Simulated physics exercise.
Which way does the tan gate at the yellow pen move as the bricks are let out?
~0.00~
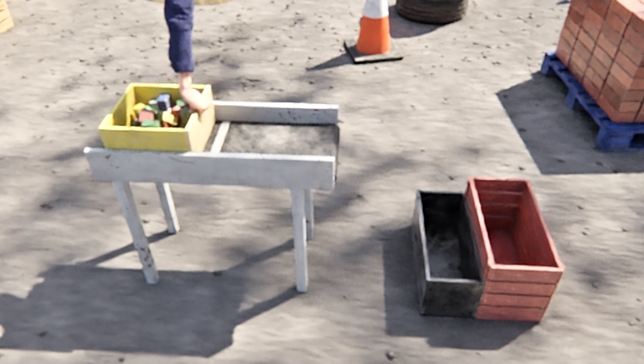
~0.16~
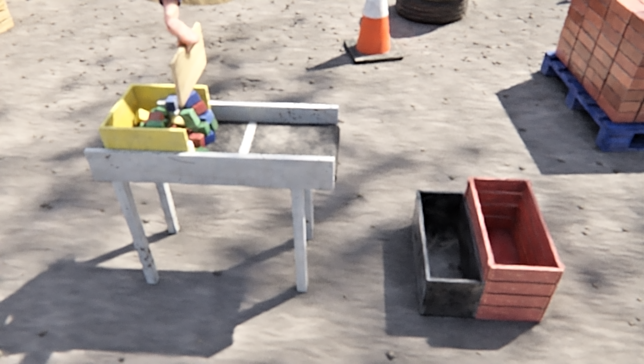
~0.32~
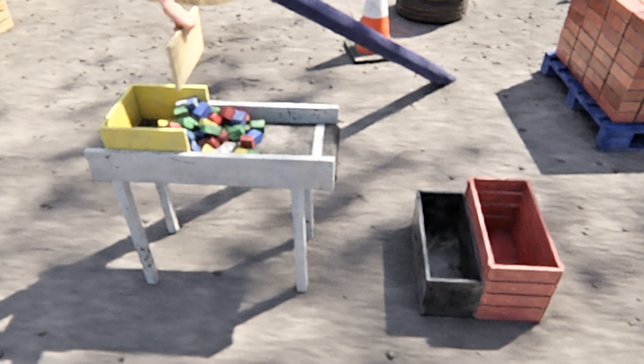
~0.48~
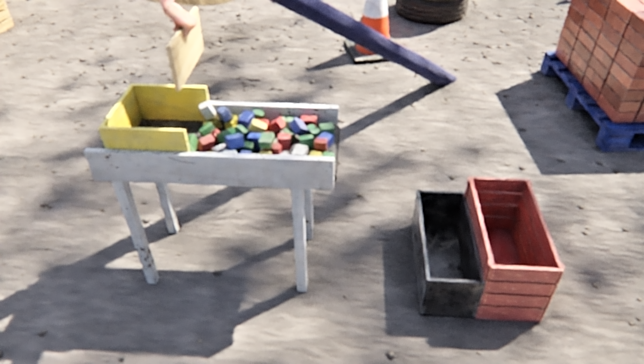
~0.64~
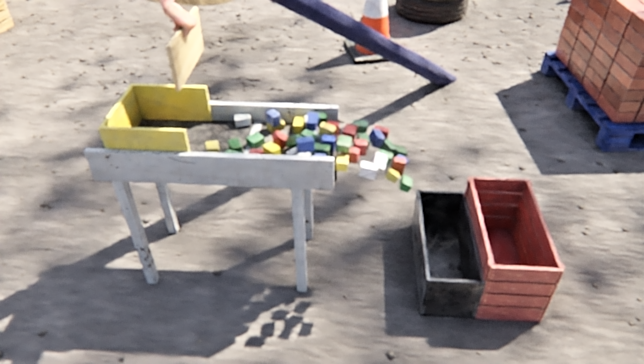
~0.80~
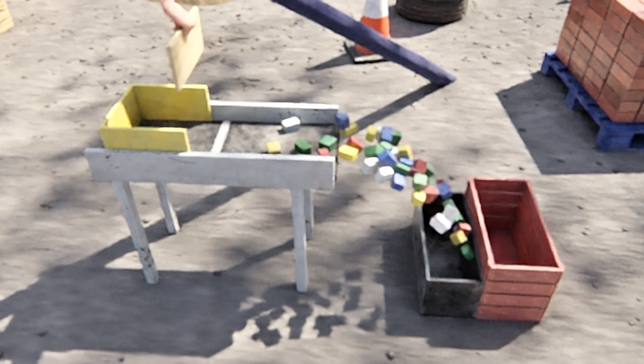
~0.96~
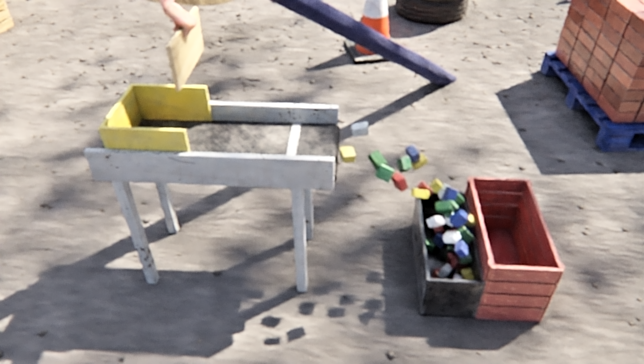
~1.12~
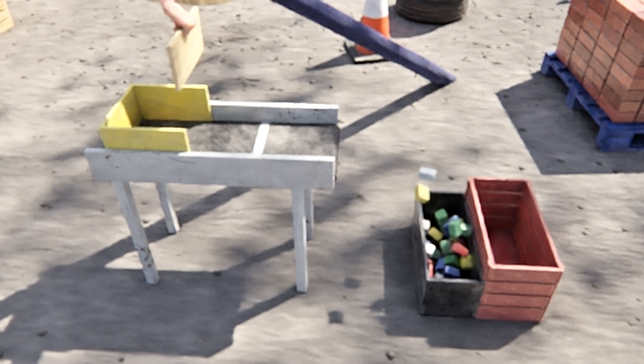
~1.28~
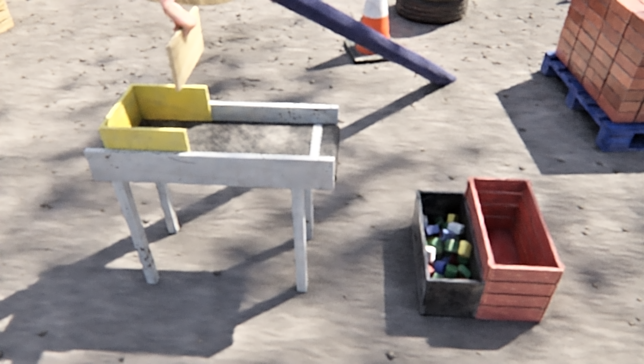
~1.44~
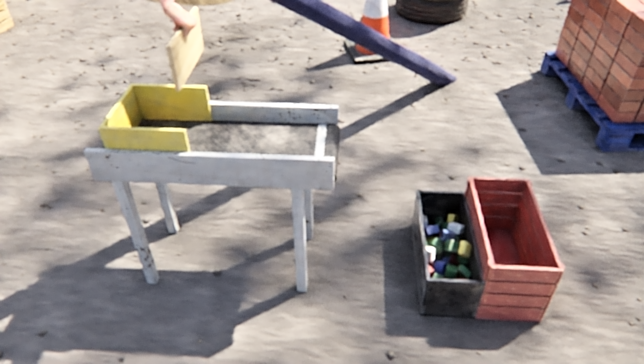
The gate moves up, lifted by the hand above the pen.
At first, small toy bricks of many colours sit in a yellow pen on the left end of a raised, pale-framed belt, with a hand above them. The hand lifts a flat tan gate, and the bricks begin to slide out to the right. They spread along the belt while the gate stays raised, and soon the leading ones spill off the right end. The rest follow in a loose stream, dropping down and to the right into the black bin. By the end the belt is clear, the bricks lie in the black bin, and the red box beside it remains empty.
